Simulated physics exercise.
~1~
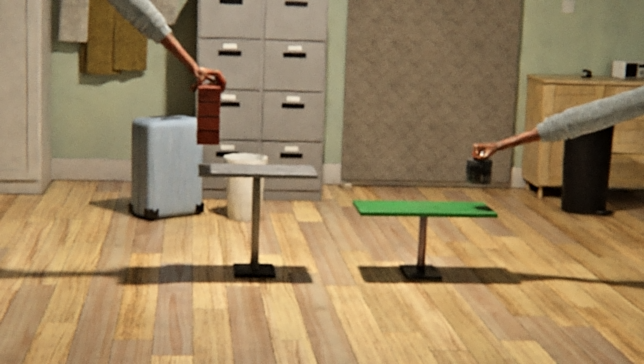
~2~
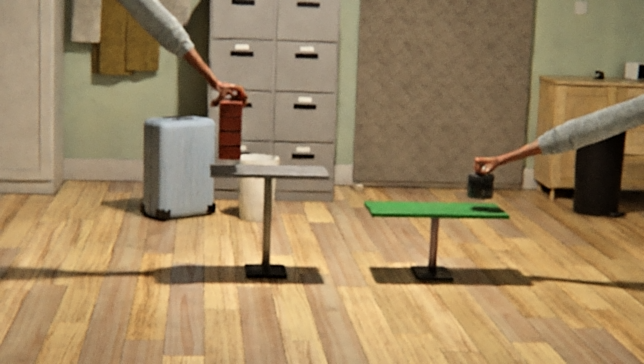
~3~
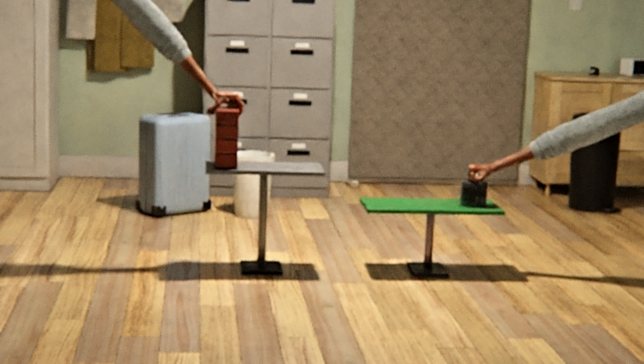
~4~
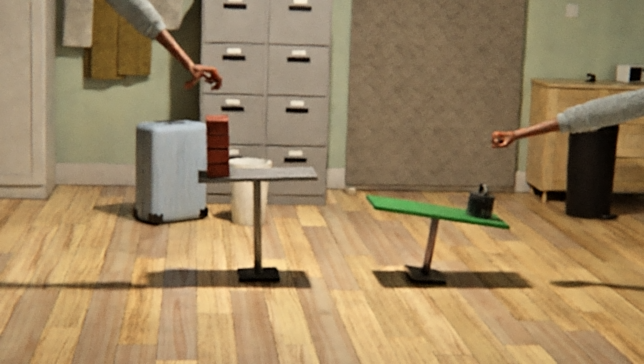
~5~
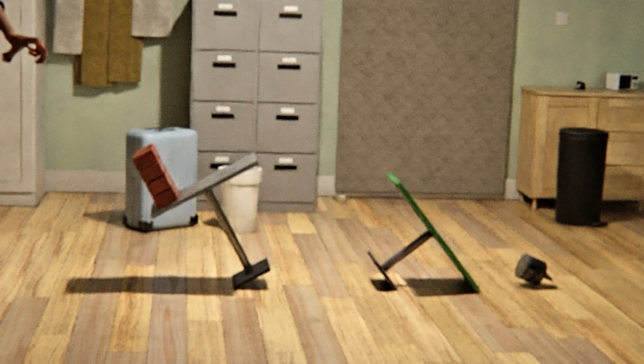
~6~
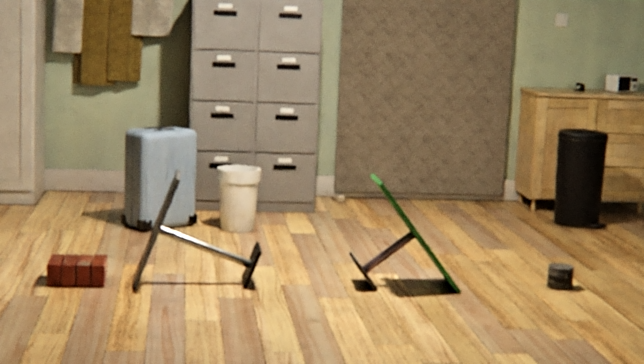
The clip opens with two hands reaching in from opposite sides, one holding a stack of red bricks over the left end of a grey stand, the other a small dark object above the right end of a green side table. Both hands lower their loads onto the tops, then let go and draw back. The green table tilts to the right, and its load drops to the floor. The grey stand tips to the left, carrying the bricks down with it. Finally, both pieces rest tipped over, with the bricks on the floor at left and the dark object at right.
